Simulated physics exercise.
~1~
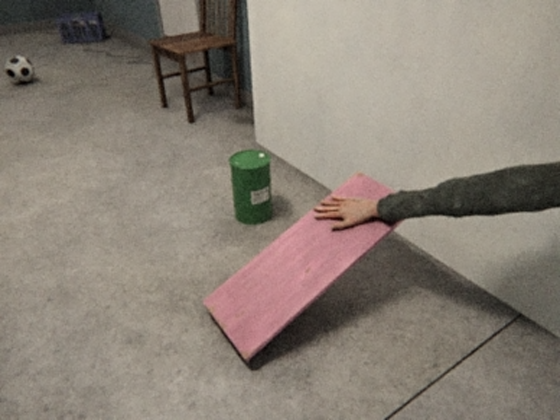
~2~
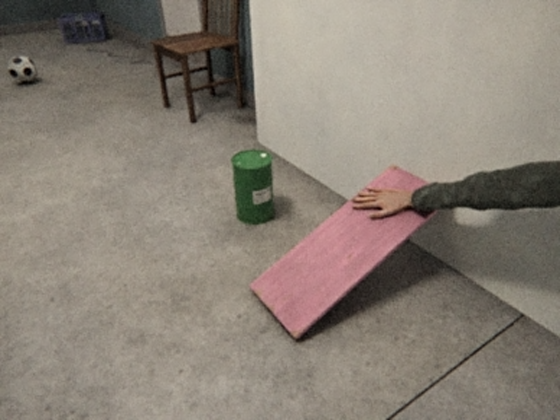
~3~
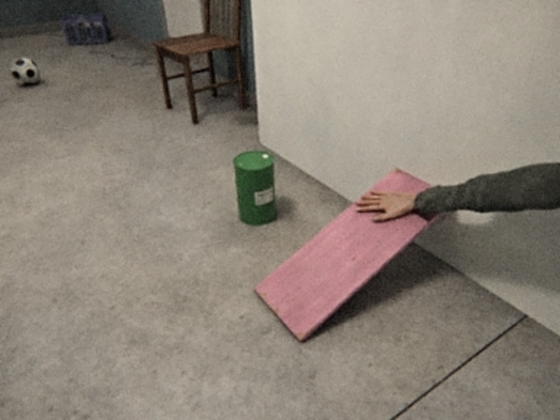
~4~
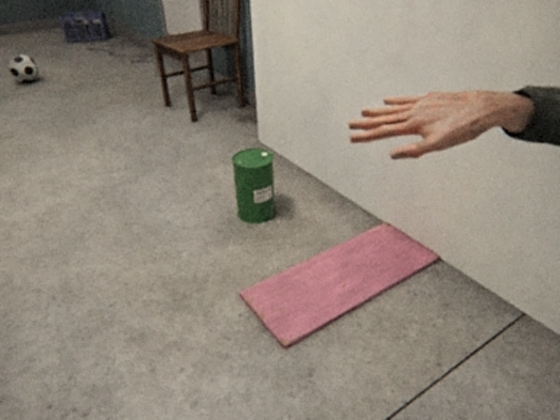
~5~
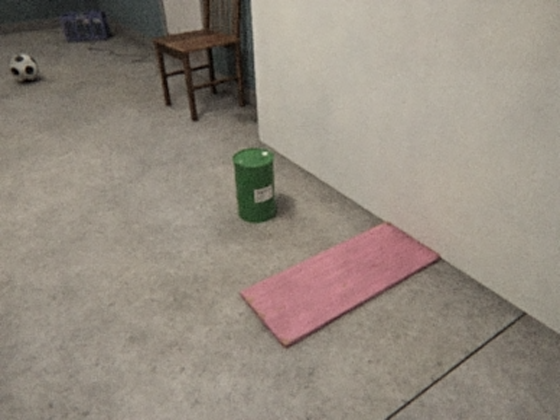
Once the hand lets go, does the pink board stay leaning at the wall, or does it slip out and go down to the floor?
The pink board slips out and ends up lying flat on the floor beside the wall.
